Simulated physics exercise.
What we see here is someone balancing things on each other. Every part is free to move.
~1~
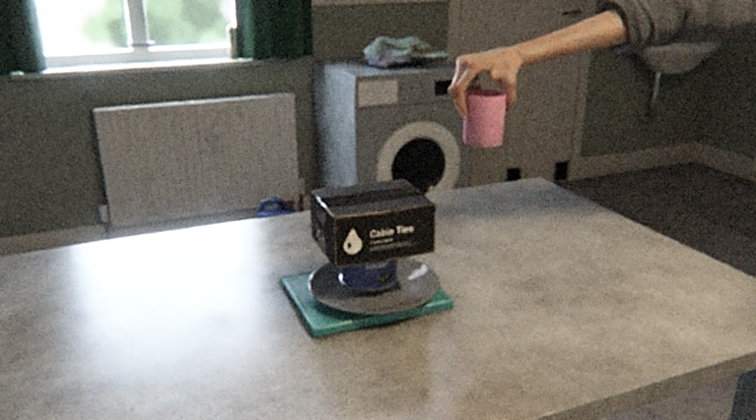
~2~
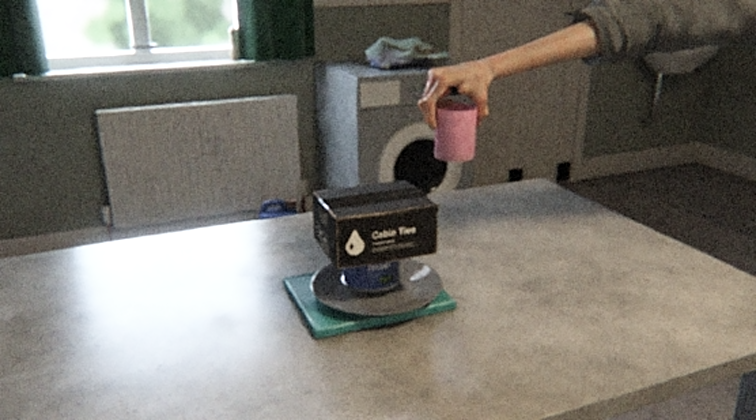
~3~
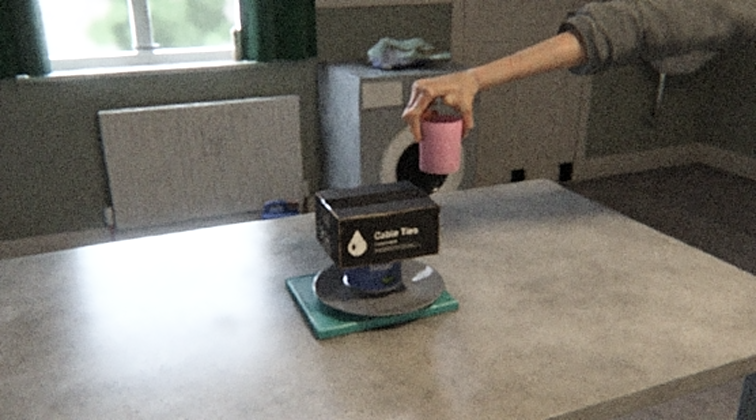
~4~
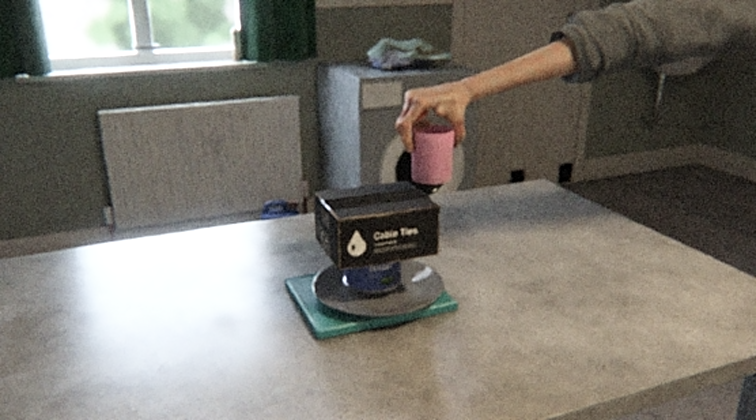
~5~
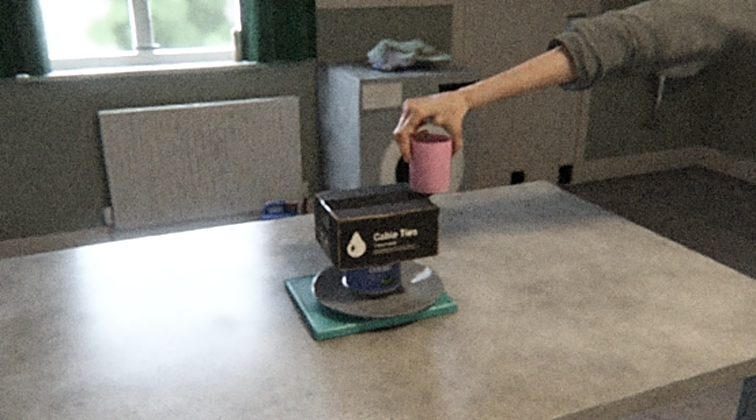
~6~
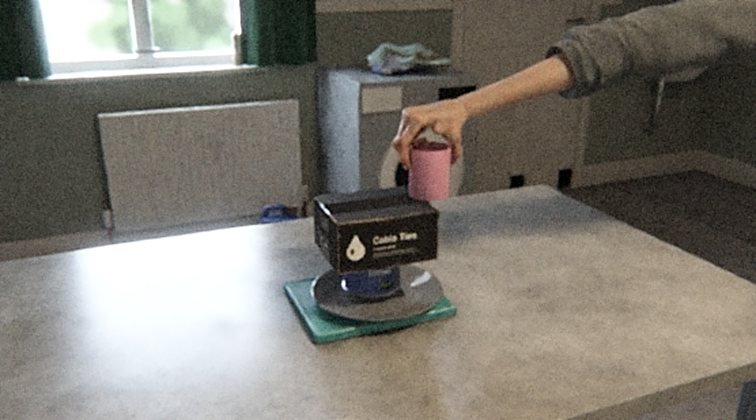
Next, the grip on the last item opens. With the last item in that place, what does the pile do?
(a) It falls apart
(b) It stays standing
a.
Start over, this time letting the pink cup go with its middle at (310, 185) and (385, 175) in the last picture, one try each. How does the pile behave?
First case - pile falls; second case - pile steady.
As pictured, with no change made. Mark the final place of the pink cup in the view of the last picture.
At about (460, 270).
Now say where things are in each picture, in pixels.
The first picture shows on its way; pink cup (484, 118).
The second picture shows on its way; pink cup (455, 132); grey plate (376, 286).
The third picture shows on its way; pink cup (440, 144).
The fourth picture shows on its way; pink cup (432, 154); grey plate (378, 287).
The fifth picture shows on its way; pink cup (430, 163).
The sixth picture shows in place under the hand; pink cup (429, 171); grey plate (377, 291).
Then, 0.30 s on from there, pink cup now fallen.
Then, 0.40 s on from there, things are still on the move.
Then, 0.50 s on from there, as before.
Then, 1.70 s on from there, nothing new.
In the end, fallen, pink cup; the other 4 unmoved. At the end, from the last picture's camera, pink cup near (459, 270). The pile gives way.
